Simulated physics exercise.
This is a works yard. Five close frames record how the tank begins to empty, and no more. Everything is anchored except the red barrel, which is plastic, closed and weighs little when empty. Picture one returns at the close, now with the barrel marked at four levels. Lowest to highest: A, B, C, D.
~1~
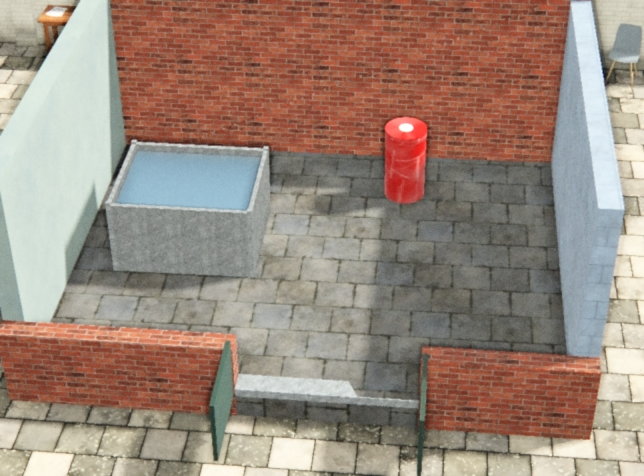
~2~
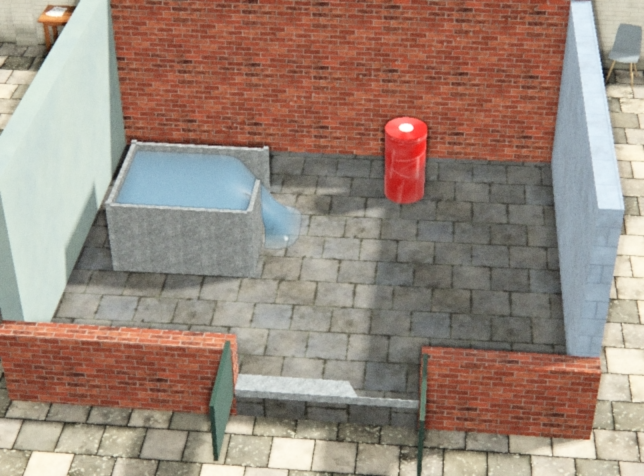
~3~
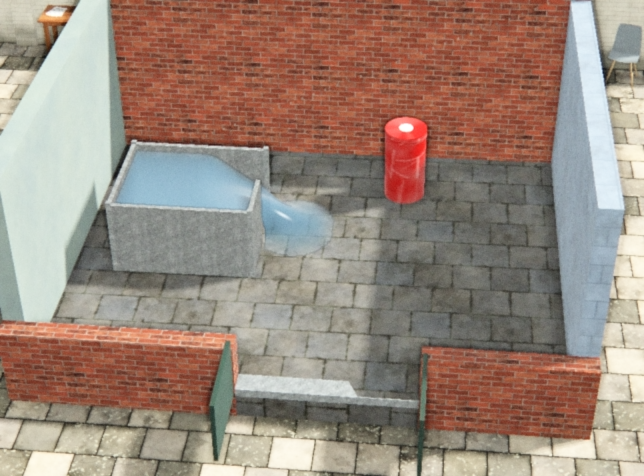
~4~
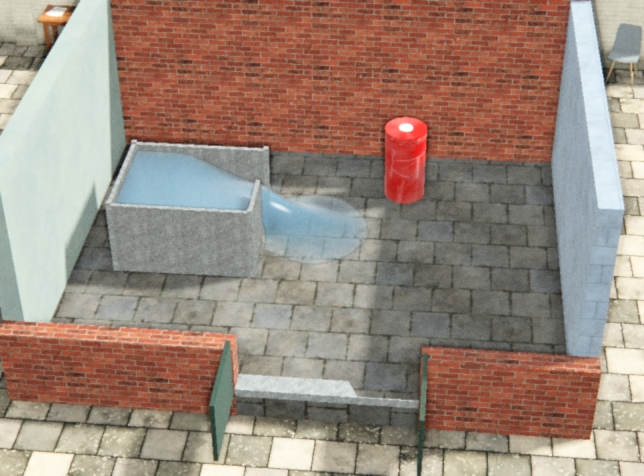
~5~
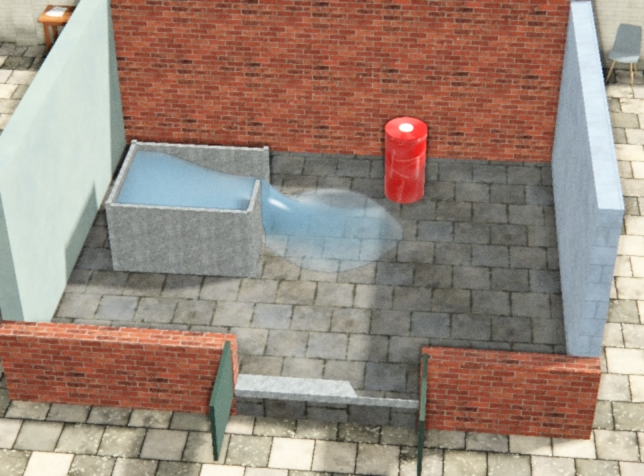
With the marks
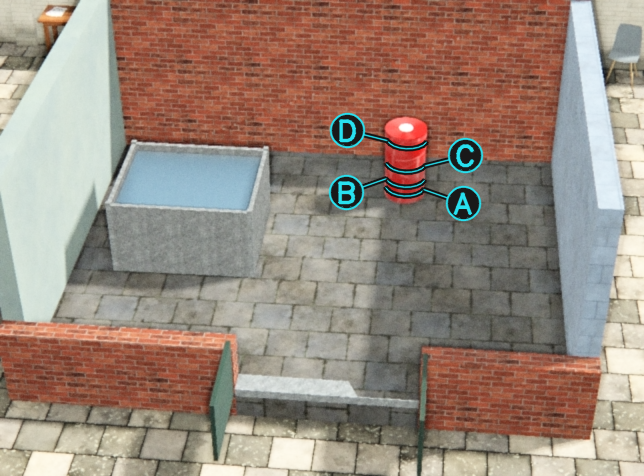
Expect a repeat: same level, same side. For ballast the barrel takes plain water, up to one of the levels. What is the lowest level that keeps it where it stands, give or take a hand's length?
Take C.
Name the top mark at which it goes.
That is mark B.
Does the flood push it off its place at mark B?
Yes, it does.
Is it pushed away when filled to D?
No, not at all.
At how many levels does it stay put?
Two of them.
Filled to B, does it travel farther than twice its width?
No.
In cyan, A at (404, 196); B at (404, 187); C at (405, 172); D at (406, 148); from the bottom up A, B, C, D.
Choosing A, it is pushed about 3 times its own width away.
Choosing B, it is pushed about its own width away.
Choosing C, it does not move.
Choosing D, it does not move.
